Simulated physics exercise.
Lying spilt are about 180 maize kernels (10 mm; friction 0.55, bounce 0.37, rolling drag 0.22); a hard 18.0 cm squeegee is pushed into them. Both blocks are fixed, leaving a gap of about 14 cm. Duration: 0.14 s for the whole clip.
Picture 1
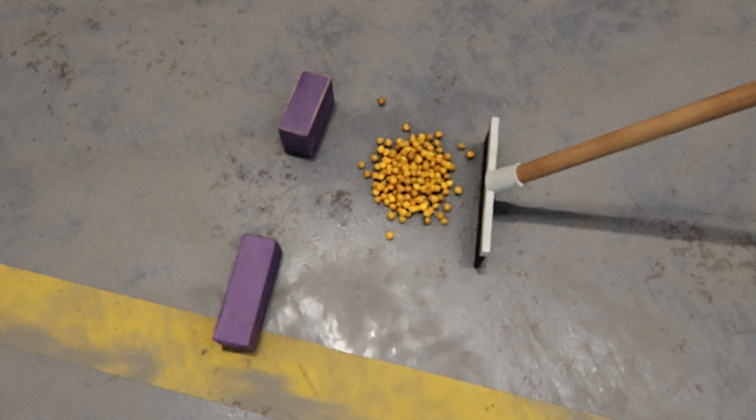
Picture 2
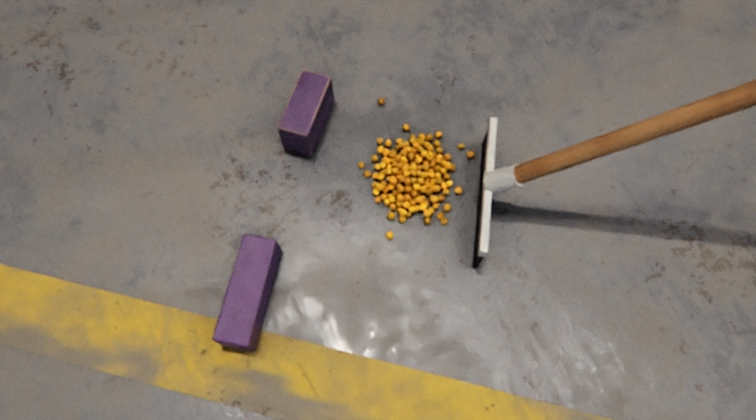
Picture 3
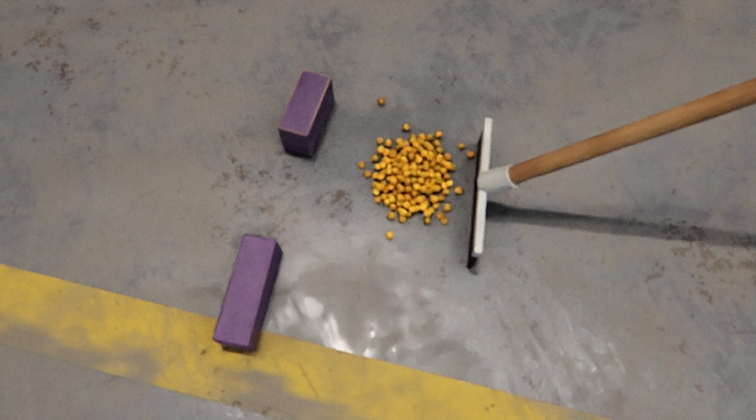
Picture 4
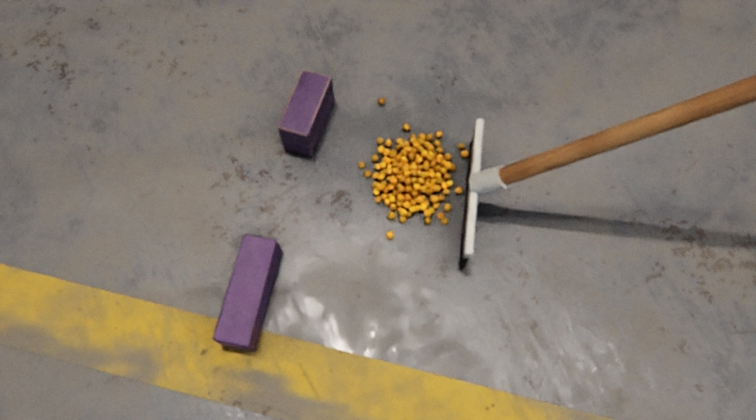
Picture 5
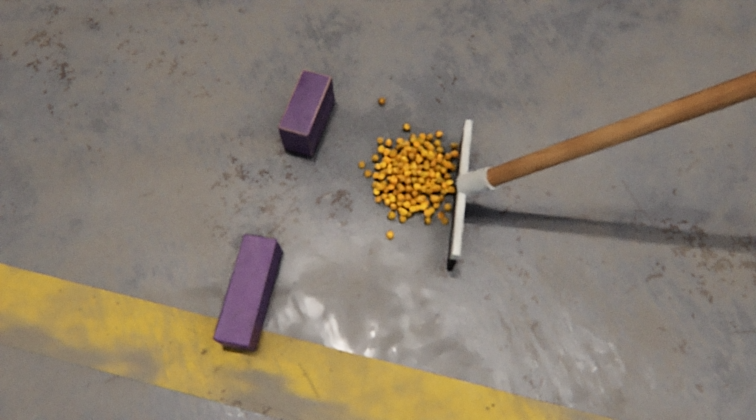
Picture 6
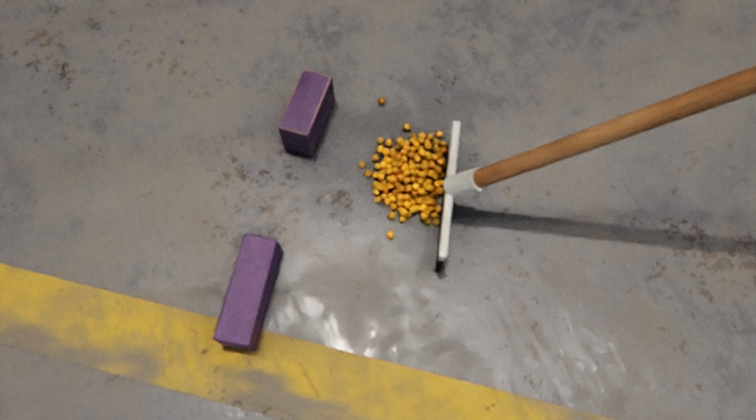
On a grey concrete floor with a yellow stripe, a wooden-handled squeegee slid slowly left toward a pile of yellow kernels and pressed into its right edge, while two purple blocks stayed still.
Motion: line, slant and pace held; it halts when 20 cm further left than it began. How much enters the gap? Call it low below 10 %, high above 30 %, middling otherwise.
I would say high.
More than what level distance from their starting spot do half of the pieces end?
I'd guess near 16 cm, give or take.
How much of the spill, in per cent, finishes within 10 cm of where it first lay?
Near 25 in a hundred.
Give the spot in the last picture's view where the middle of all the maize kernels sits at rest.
Around pixel (307, 187).
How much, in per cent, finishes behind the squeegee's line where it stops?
Around 20 percent.
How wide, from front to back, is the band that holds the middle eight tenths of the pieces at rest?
It spans some 16 centimetres.
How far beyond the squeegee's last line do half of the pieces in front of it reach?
Some 4 cm.
Then, 0.20 s after the last picture, squeegee 15 cm from its start, spill 15 cm wide; held up before the blocks 100 %.
Then, 0.38 s after the last picture, squeegee 21 cm from its start, spill 18 cm wide; in or through the gap 30 %, held up before the blocks 70 %.
Then, 0.55 s after the last picture, squeegee 21 cm from its start, spill 19 cm wide; in or through the gap 35 %, held up before the blocks 65 %.
In the end, in or through the gap 35 %, round the near block 0 %, round the far block 0 %, held up before the blocks 65 %.
